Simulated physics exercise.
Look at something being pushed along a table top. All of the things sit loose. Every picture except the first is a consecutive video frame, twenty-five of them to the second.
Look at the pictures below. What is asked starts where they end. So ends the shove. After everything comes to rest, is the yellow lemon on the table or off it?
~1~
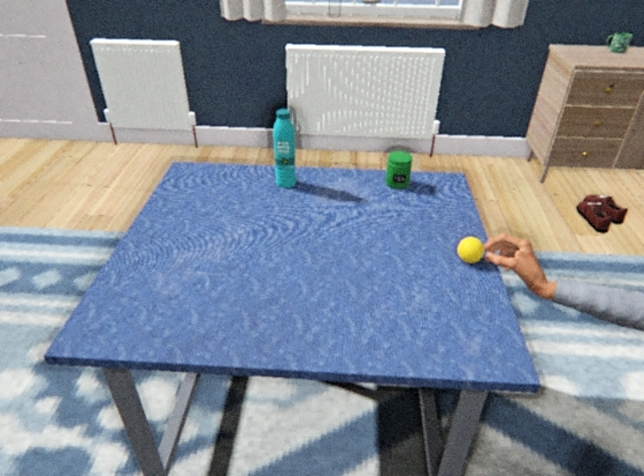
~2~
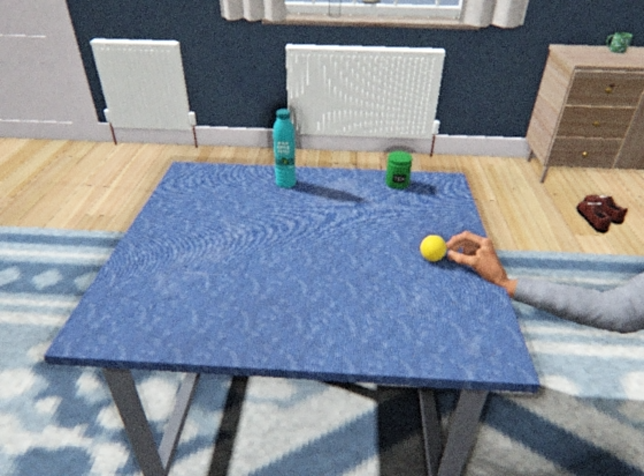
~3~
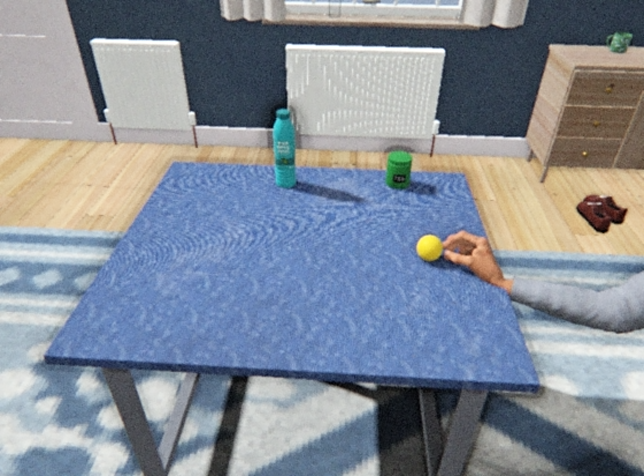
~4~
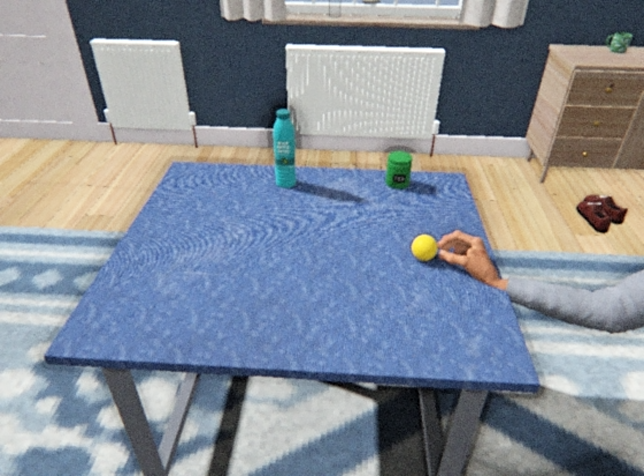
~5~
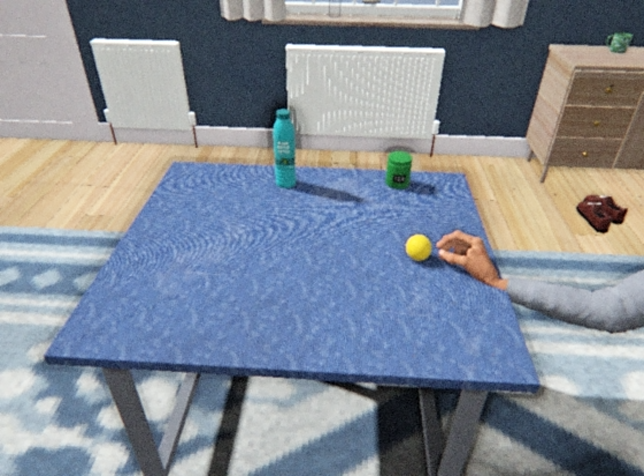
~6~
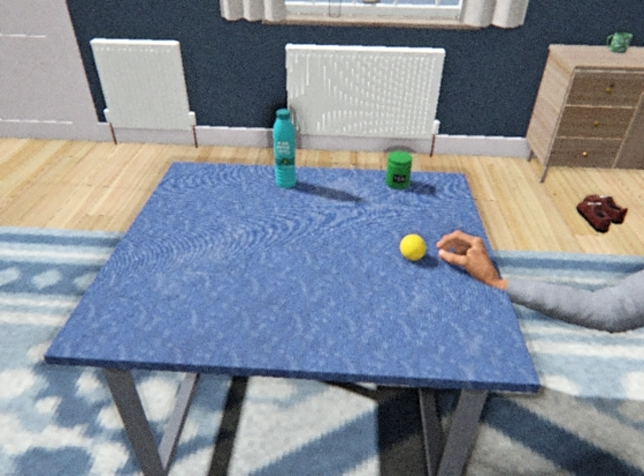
My guess is that it does not leave the table.
Then, 0.20 s after the last picture, yellow lemon rolled about its own width near (388, 246).
Then, 0.40 s after the last picture, yellow lemon rolled well along near (368, 246).
Then, 0.80 s after the last picture, yellow lemon rolled well along near (342, 245).
At rest, moved from the start, yellow lemon. Seen from the same camera at the end, yellow lemon near (334, 244).
